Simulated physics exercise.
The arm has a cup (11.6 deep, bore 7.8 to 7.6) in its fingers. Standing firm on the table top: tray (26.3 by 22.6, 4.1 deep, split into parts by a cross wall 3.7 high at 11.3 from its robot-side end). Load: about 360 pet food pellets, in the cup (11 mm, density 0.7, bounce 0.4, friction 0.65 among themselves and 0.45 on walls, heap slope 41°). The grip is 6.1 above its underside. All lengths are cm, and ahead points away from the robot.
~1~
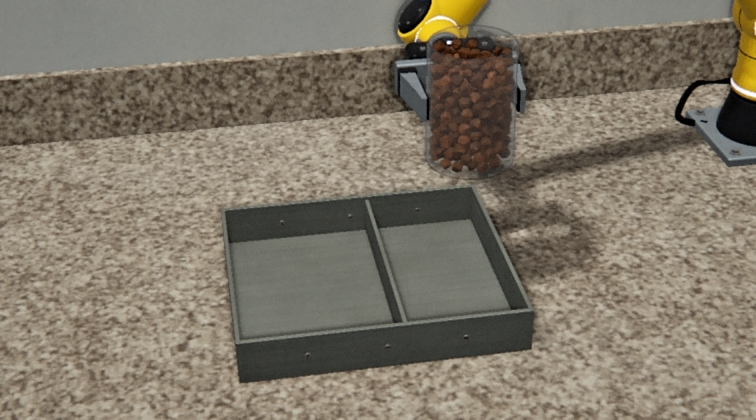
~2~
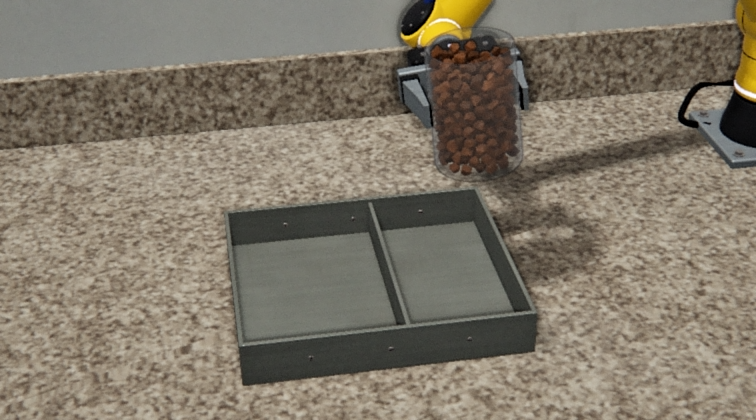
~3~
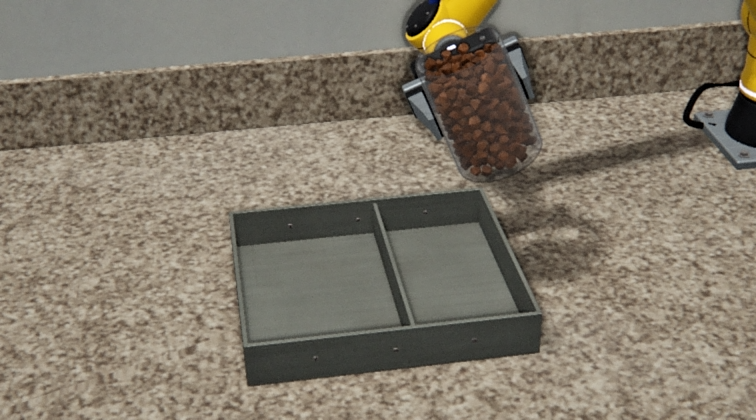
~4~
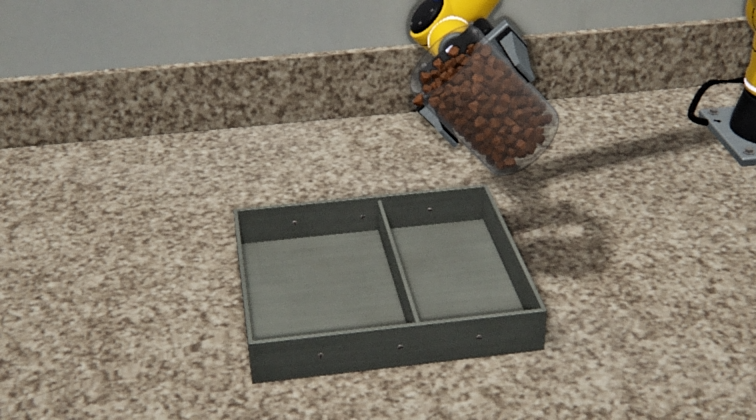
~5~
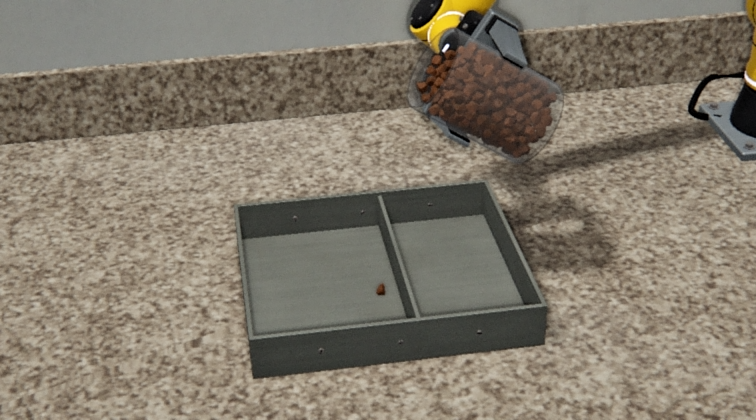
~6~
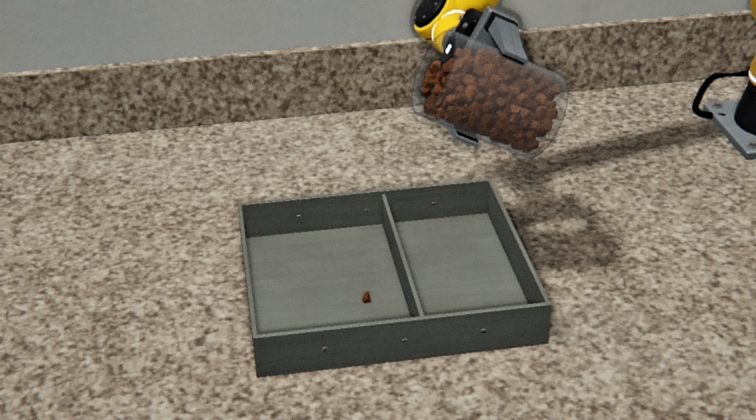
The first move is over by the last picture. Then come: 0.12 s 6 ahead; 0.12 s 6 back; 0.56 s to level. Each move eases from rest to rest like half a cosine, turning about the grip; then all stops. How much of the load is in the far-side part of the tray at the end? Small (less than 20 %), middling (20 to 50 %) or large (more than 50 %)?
Answer: Small; less than 20 % of the pet food pellets finish in the far-side part of the tray.
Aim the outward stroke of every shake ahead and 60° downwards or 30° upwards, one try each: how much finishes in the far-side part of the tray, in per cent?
Some 5 and 30 per cent.
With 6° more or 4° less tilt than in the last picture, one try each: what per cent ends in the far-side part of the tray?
Some 15 and 10 per cent.
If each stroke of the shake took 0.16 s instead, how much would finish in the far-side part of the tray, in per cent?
In that case some 10 per cent.
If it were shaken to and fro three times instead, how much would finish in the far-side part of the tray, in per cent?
In that case some 25 per cent.
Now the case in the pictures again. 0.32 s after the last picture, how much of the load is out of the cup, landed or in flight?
Near 15 per cent so far.
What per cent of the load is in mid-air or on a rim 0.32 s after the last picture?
Some 10 per cent.
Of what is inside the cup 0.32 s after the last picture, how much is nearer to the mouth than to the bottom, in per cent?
About 40 per cent.
Then, 0.32 s after the last picture, tilted 59° forward, highest piece 23 above the table; 297 in the cup, 18 in the far-side part, 4 on the table or floor, 1 in the robot-side part, 35 in flight or on a rim.
Then, 0.64 s after the last picture, tilted 12° forward, highest piece 26 above the table; 295 in the cup, 46 in the far-side part, 9 on the table or floor, 5 in the robot-side part.
Then, 1.00 s after the last picture, level, highest piece 26 above the table; 295 in the cup, 46 in the far-side part, 9 on the table or floor, 5 in the robot-side part.
Then, 2.05 s after the last picture, level, highest piece 26 above the table; 295 in the cup, 46 in the far-side part, 9 on the table or floor, 5 in the robot-side part.
Final count, 295 in the cup, 46 in the far-side part, 9 on the table or floor, 5 in the robot-side part. That is 13 % in the far-side part of the tray.
